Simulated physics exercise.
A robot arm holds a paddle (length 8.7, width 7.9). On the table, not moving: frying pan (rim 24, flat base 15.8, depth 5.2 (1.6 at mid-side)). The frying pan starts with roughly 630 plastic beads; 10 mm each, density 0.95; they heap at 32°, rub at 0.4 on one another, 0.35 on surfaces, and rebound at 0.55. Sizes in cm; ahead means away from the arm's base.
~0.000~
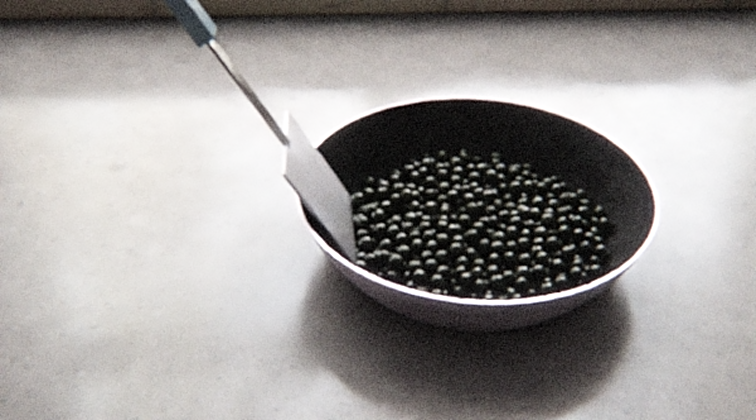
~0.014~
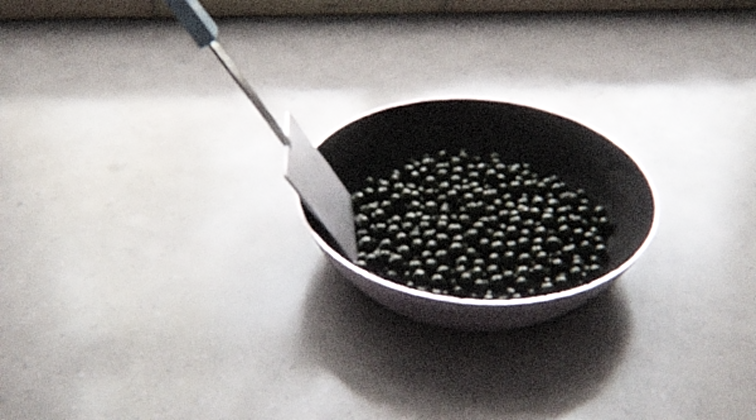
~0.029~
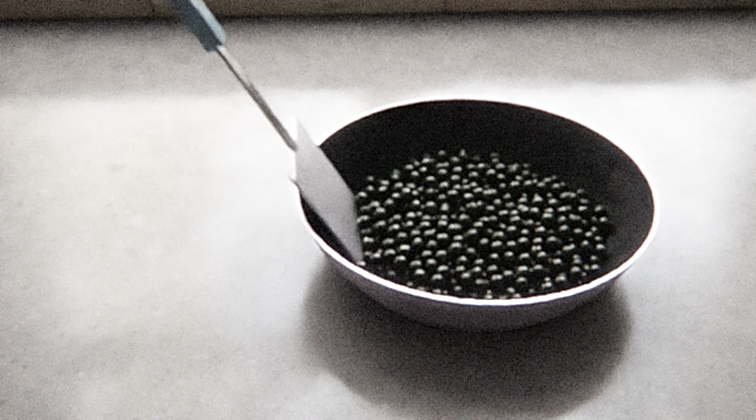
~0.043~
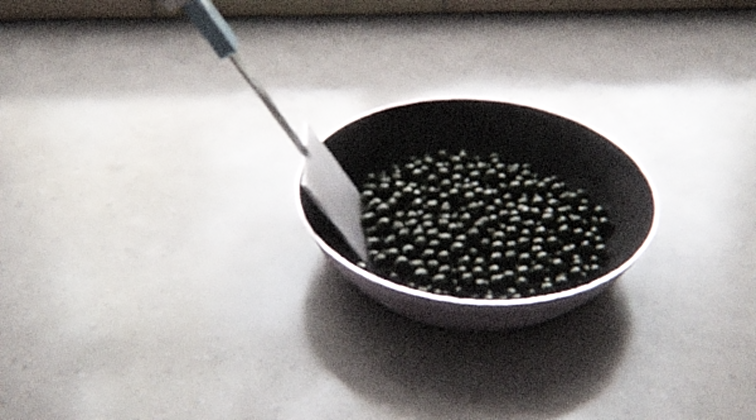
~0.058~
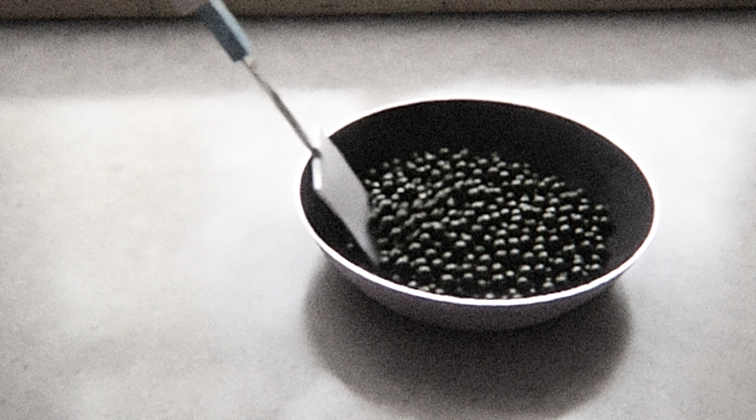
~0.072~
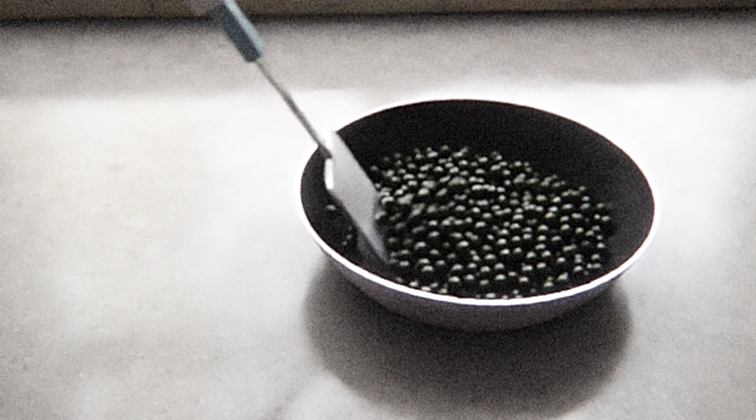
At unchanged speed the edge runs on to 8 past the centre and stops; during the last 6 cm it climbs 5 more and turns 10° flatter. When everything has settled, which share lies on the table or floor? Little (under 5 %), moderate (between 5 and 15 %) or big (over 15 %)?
Answer: Moderate; between 5 and 15 % of the plastic beads finish on the table or floor.
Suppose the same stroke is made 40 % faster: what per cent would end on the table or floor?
Then about 20 per cent.
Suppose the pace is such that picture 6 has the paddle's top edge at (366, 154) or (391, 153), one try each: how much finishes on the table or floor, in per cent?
About 20 and 25 per cent.
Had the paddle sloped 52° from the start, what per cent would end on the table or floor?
It would be near 10 per cent.
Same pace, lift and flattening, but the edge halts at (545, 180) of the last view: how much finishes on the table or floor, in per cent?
Some 0 per cent.
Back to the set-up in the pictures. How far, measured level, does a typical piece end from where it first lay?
Roughly 2 cm.
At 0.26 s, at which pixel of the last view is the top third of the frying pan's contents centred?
Around (561, 197).
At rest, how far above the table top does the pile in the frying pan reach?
Some 5.5 cm.
After 0.16 s, sloping 60°, highest piece 12 above the table; 633 in the frying pan, 1 on the blade or in flight.
After 0.26 s, sloping 56°, highest piece 12 above the table; 632 in the frying pan, 1 on the table or floor, 1 on the blade or in flight.
After 0.50 s, sloping 50°, highest piece 6 above the table; 569 in the frying pan, 62 on the table or floor, 3 on the blade or in flight.
After 1.55 s, sloping 50°, highest piece 5 above the table; 569 in the frying pan, 65 on the table or floor.
In the end, 569 in the frying pan, 65 on the table or floor. That is 10 % on the table or floor.
